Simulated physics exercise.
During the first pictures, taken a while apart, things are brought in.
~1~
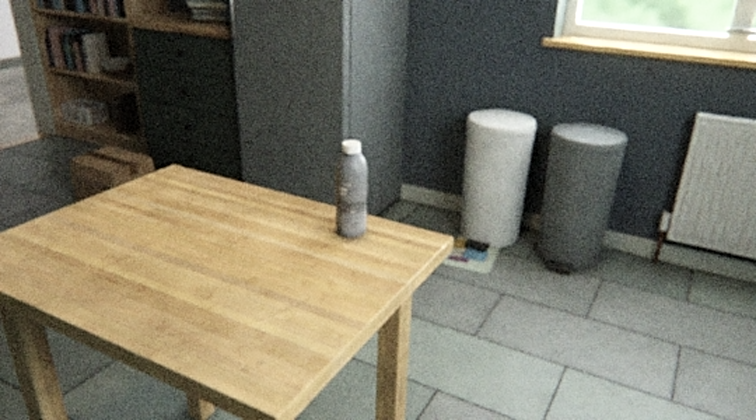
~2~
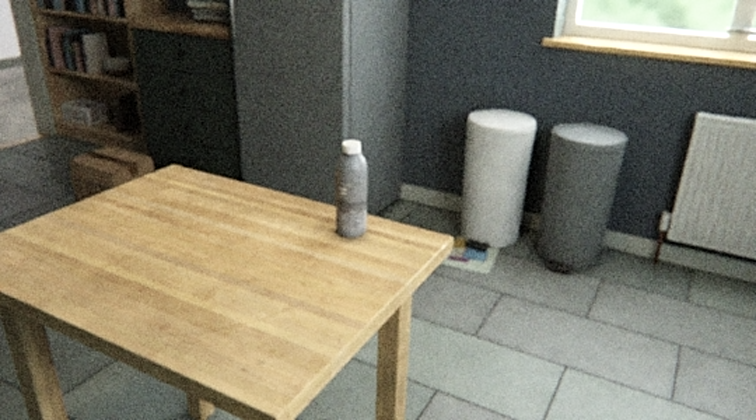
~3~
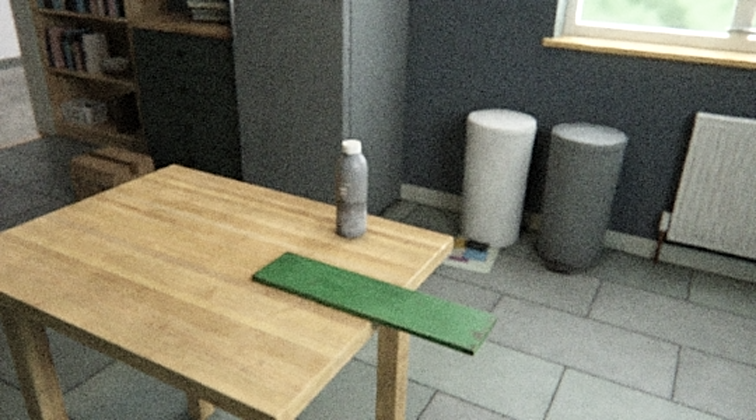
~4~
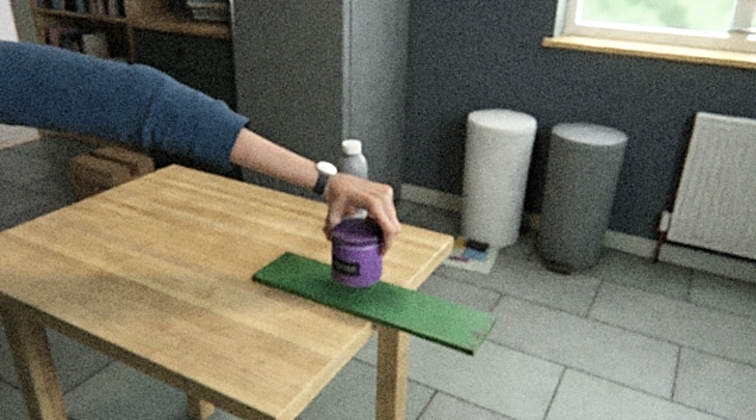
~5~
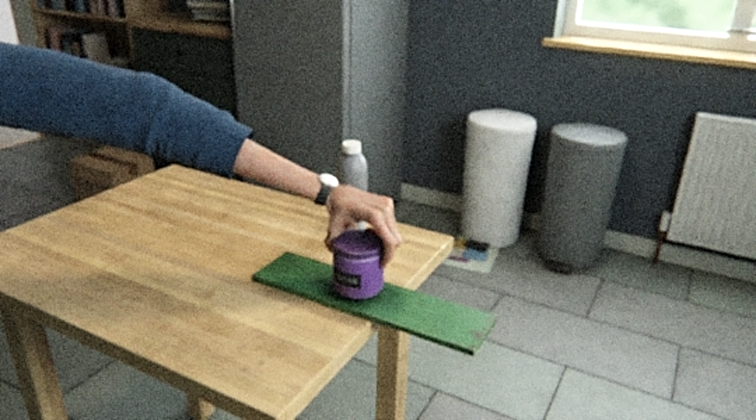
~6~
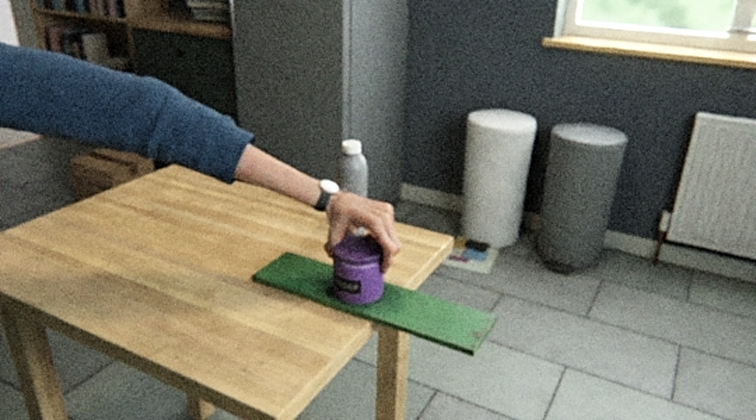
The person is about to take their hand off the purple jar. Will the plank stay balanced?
Pretty sure it stays up there.
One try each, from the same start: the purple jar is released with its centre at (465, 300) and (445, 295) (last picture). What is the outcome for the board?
The first time it drops, and the second time it drops.
Then, 0.80 s on from there, no change.
Then, 1.70 s on from there, purple jar resting near (358, 269).
In the end, all 3 unmoved. At the end, from the last picture's camera, purple jar near (358, 269). The board stays on the table.
